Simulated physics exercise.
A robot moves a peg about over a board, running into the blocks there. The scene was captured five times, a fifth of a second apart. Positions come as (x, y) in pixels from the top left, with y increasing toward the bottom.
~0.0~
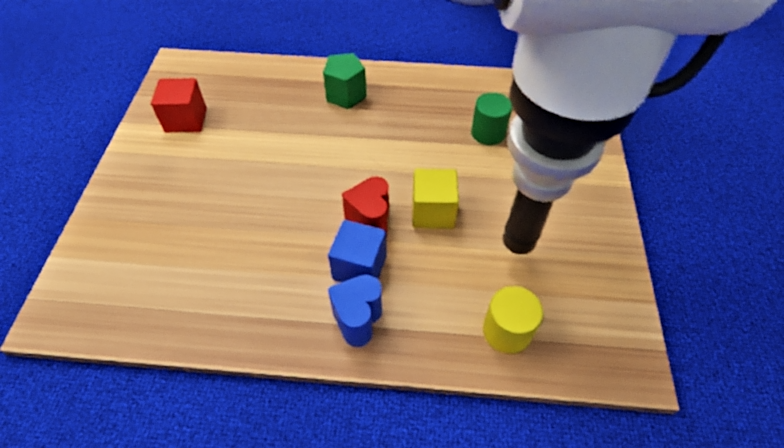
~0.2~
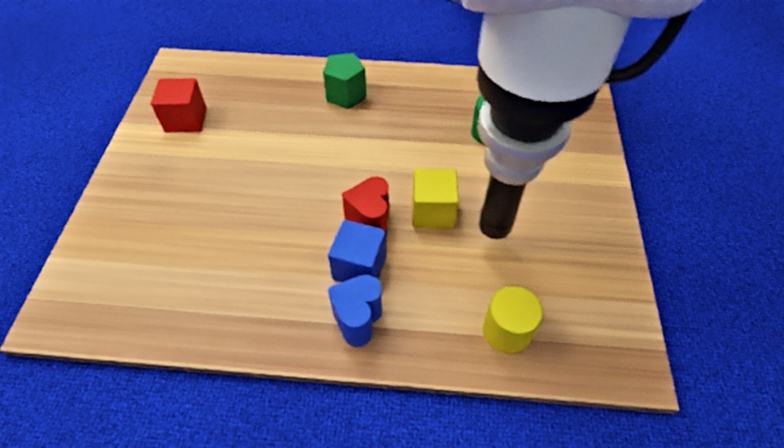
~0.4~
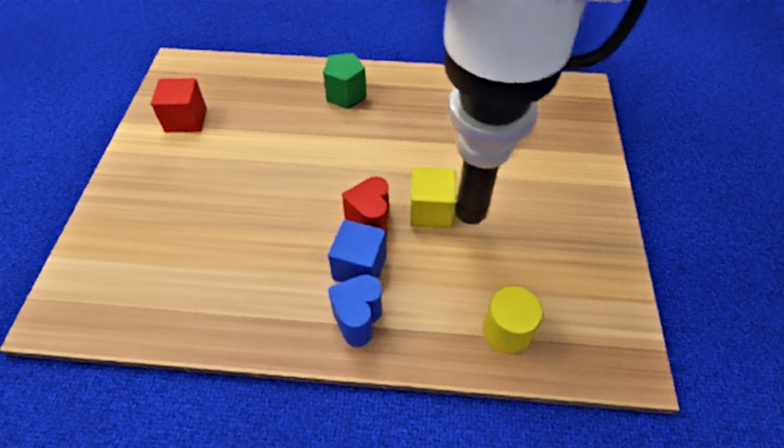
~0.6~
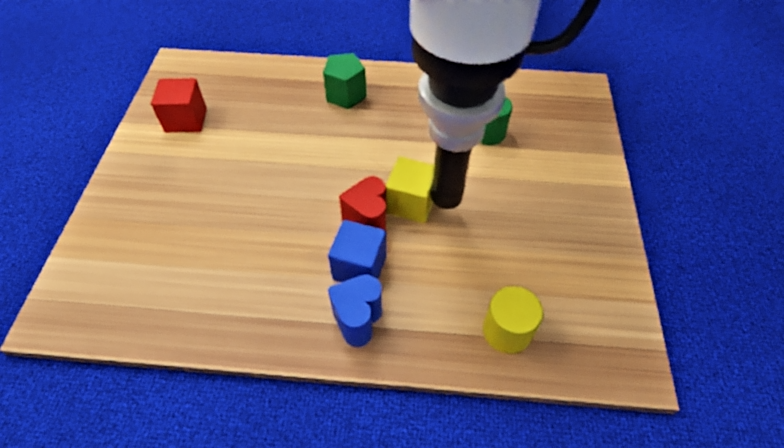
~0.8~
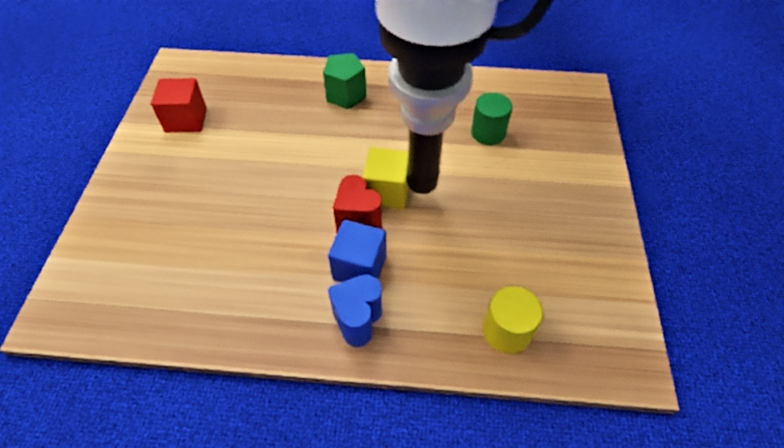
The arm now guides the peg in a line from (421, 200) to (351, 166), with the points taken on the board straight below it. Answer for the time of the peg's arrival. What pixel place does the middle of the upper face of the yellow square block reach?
Answer: (312, 139).
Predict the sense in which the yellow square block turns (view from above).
Bird's-eye view: Counterclockwise.
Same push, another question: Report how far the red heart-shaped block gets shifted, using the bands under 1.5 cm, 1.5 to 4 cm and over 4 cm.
Band: Under 1.5 cm.
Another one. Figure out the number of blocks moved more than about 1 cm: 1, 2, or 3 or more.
Answer: 1.
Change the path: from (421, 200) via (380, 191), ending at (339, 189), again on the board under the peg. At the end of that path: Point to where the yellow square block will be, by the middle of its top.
My prediction: (312, 141).
The first path, step by step. Halfway along, peg (384, 165); yellow square block (348, 149).
At the end, peg (350, 149); red heart-shaped block still; yellow square block (312, 139), turned 20° anticlockwise.
